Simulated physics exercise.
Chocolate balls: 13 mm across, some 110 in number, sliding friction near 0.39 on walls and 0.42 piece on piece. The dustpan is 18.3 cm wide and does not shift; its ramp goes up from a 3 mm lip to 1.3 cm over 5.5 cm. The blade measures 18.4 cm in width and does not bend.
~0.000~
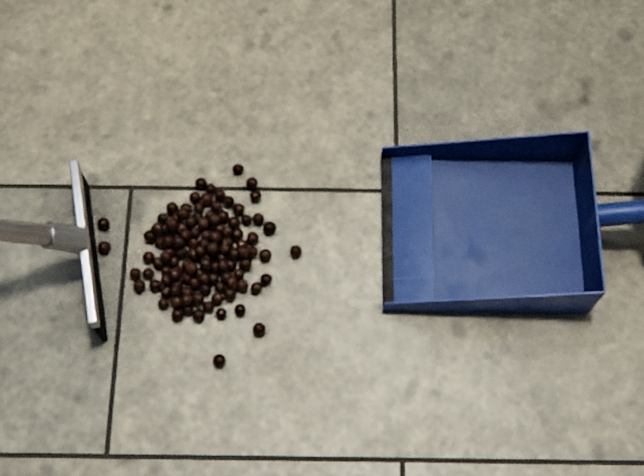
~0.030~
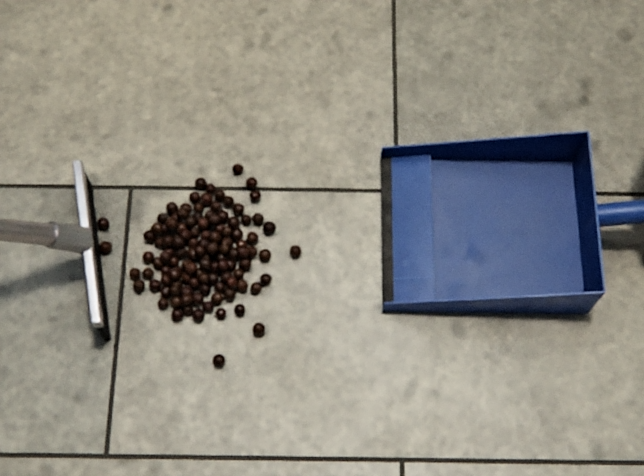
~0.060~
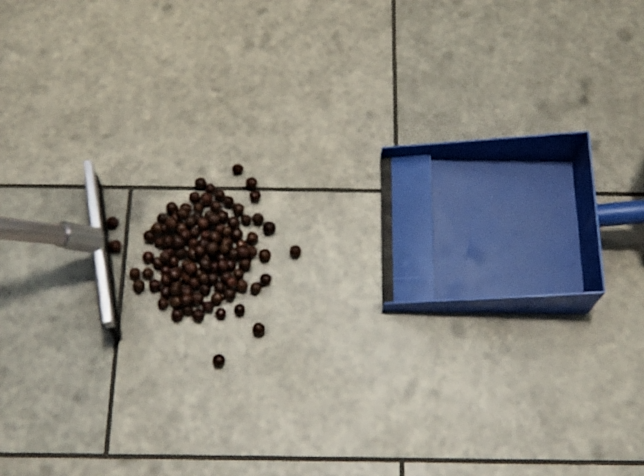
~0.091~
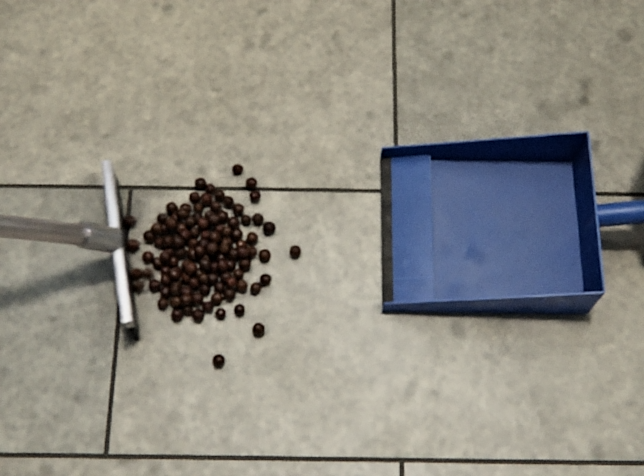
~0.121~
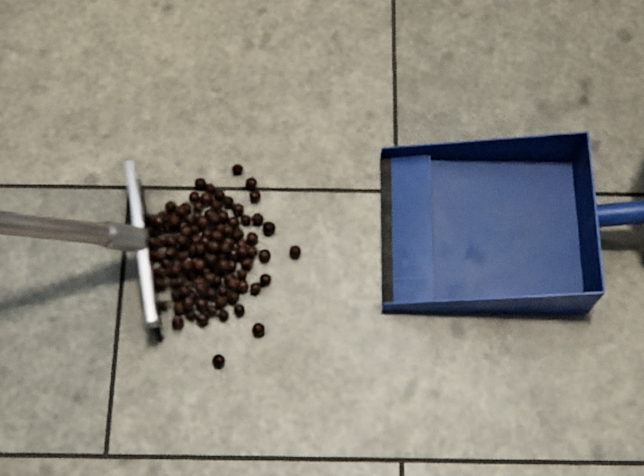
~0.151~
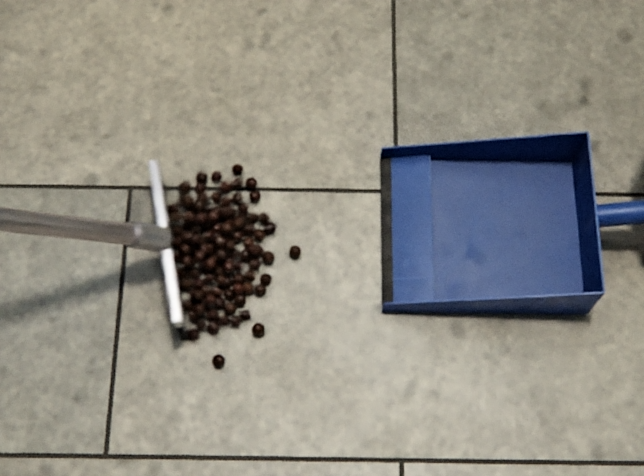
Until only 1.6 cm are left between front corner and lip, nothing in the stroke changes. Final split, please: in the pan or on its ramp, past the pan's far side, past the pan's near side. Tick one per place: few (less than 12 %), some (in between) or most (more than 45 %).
Pan - some; far side - some; near side - some.
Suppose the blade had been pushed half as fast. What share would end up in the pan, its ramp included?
Then about 20 per cent.
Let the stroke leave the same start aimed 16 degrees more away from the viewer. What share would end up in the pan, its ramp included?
In that case around 30 per cent.
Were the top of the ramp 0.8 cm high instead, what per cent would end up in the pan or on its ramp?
With that ramp, near 30 per cent.
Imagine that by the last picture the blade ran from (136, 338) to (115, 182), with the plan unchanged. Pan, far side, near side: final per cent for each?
Pan 5, far 0, near 25.
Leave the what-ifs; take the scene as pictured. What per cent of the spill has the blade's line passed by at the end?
My guess is close to 10 per cent.
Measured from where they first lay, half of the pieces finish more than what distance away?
Somewhere around 22 centimetres.
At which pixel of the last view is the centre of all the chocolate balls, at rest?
Estimated resting centre: Around (384, 215).
After 0.28 s, middle of the blade 12 cm from the lip; 0 % over the lip, far side 5 %, near side 15 %.
After 0.36 s, middle of the blade 6 cm from the lip; 0 % over the lip, far side 15 %, near side 15 %.
After 0.58 s, middle of the blade 4 cm from the lip; 35 % over the lip, far side 20 %, near side 15 %.
By 1.8 s all is still; pan 30 %, far side 20 %, near side 15 %, in front of the lip or behind the blade 30 %.
